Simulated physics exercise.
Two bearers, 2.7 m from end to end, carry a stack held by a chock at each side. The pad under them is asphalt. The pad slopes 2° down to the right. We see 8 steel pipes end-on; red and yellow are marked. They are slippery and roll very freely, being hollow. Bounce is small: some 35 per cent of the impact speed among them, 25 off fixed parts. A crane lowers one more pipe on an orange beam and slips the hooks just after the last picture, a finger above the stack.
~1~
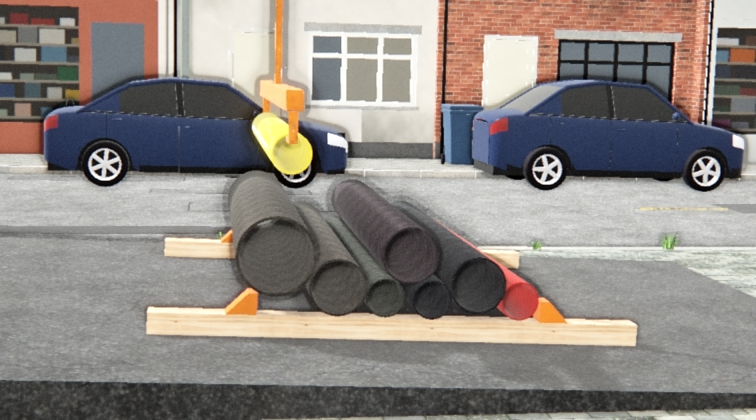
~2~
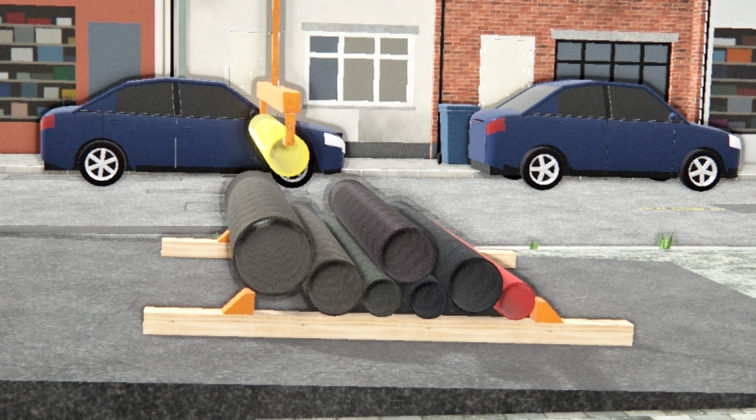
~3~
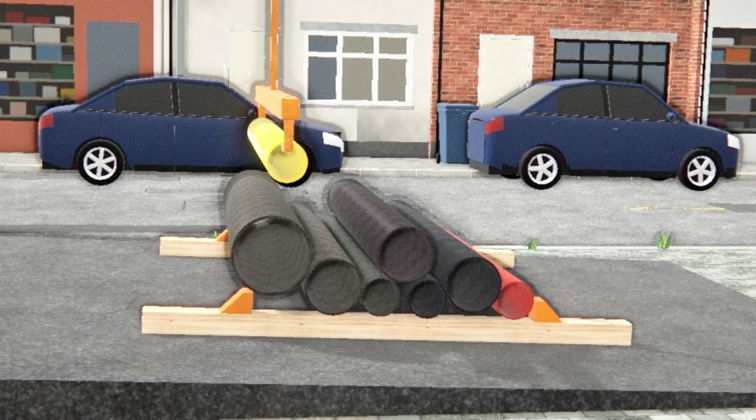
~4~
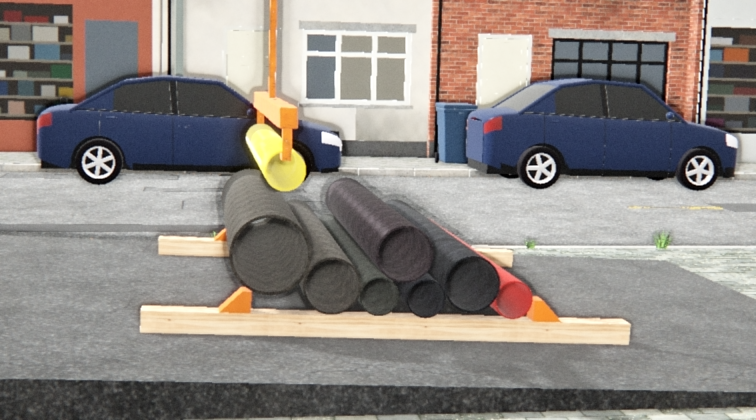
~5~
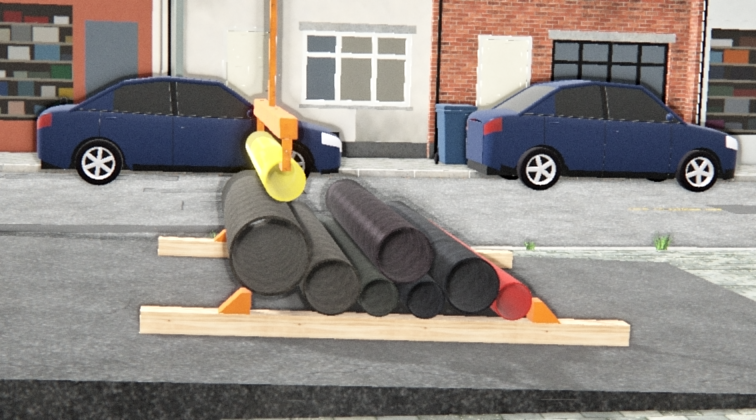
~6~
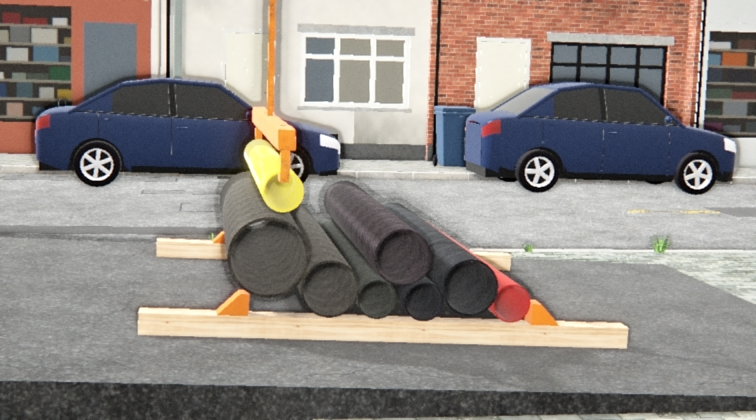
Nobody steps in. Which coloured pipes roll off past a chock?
The red one remains between the chocks; the yellow one stays on the stack.
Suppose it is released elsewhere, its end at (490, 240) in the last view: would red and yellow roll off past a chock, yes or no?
In that case red no, yellow yes.
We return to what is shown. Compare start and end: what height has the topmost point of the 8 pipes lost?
Roughly 45 cm.
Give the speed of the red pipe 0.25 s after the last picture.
About 0.0 m/s.
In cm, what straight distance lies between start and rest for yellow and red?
About: Yellow 60, red 0.
Then, 0.25 s past the sixth picture, red is on the bearers, 10 cm inside the right chock; yellow is up on others, 20 cm inside the left chock, rolling right; 0 past a chock so far.
Then, 0.45 s past the sixth picture, yellow is up on others, 25 cm inside the left chock, rolling right; red as before; 0 past a chock so far.
Finally (0.95 s after the last picture), red is on the bearers, 10 cm inside the right chock; yellow is up on others, 55 cm inside the left chock; 0 past a chock so far.
